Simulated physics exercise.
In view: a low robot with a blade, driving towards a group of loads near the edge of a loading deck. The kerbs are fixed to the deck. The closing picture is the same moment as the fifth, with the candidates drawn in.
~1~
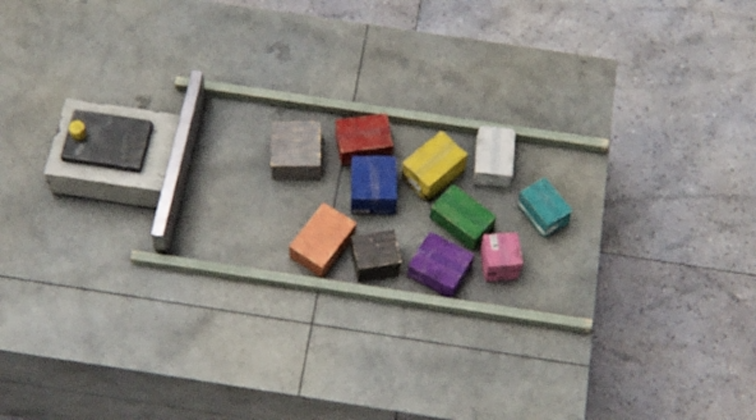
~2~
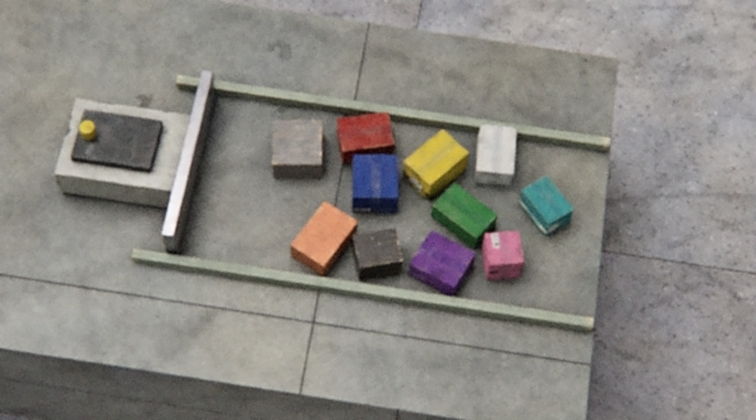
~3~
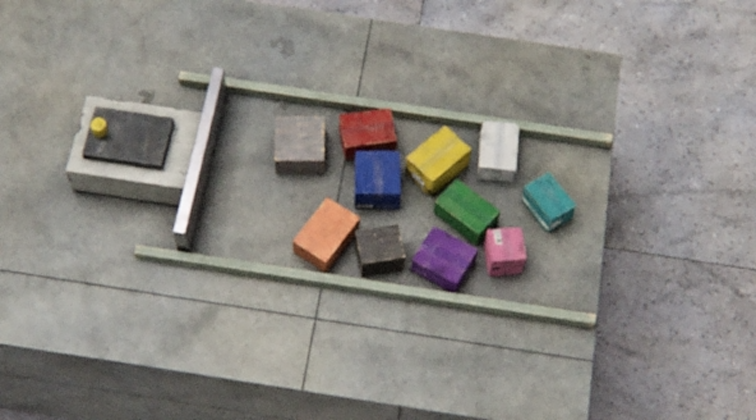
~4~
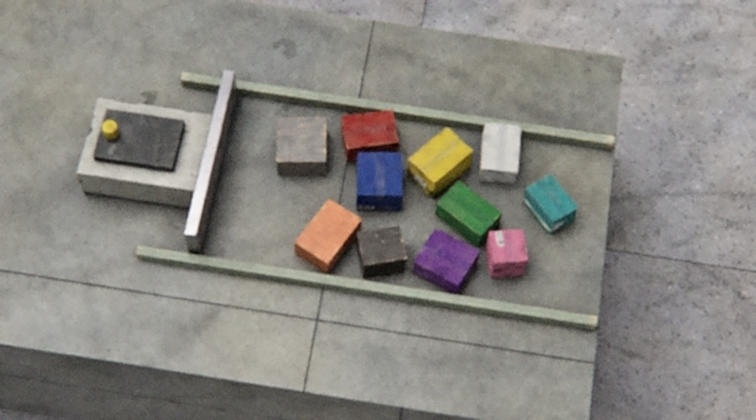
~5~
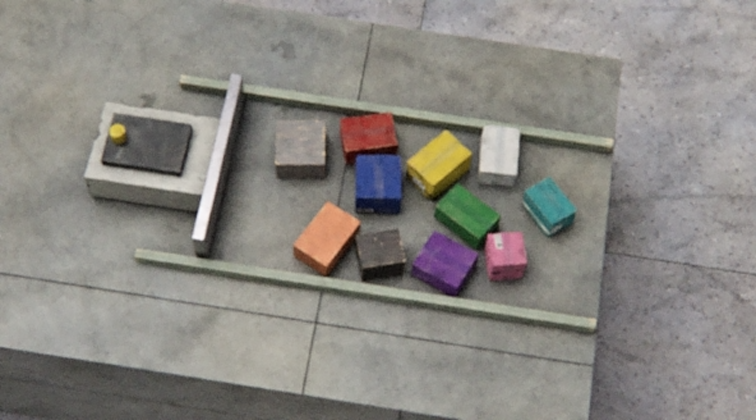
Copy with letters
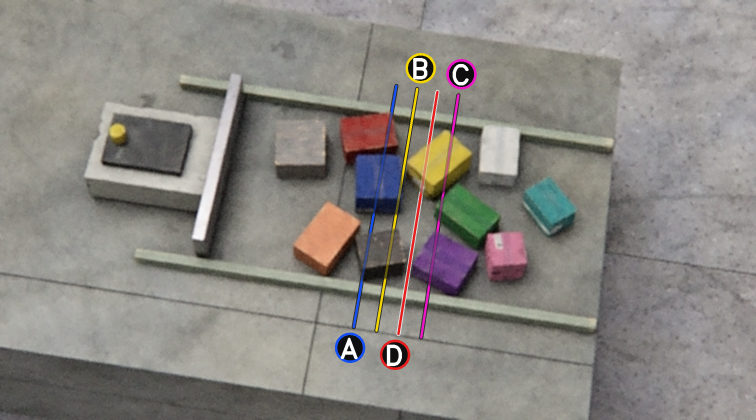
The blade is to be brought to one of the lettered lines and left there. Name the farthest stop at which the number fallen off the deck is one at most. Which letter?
Stop at C.
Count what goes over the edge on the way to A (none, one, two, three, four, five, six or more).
In all, none.
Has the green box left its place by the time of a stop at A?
By then, yes.
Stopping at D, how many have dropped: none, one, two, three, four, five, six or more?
In all, none.
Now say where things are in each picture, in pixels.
Robot (113, 141); orange crate (323, 240); white box (494, 157), in the first frame.
Robot (123, 141); black crate (377, 254), in the second frame.
Robot (134, 138); green box (467, 212), in the third frame.
Robot (146, 140); grey crate (302, 146), in the fourth frame.
Robot (153, 145); pink parcel (506, 256); red box (368, 139); purple box (445, 265), in the fifth frame.
On the marked copy, A at (376, 201); B at (398, 205); C at (441, 211); D at (419, 208).
Following C. Soon after the start, robot (232, 157); red box (388, 141); grey crate (334, 156).
Later, robot (313, 169); turquoise parcel (553, 210); white box (548, 162).
In the end, robot (373, 178); white box (606, 171); turquoise parcel (594, 220); none fallen.
As for the rest, A is within the limit but short; B is within the limit but short; D is within the limit but short.
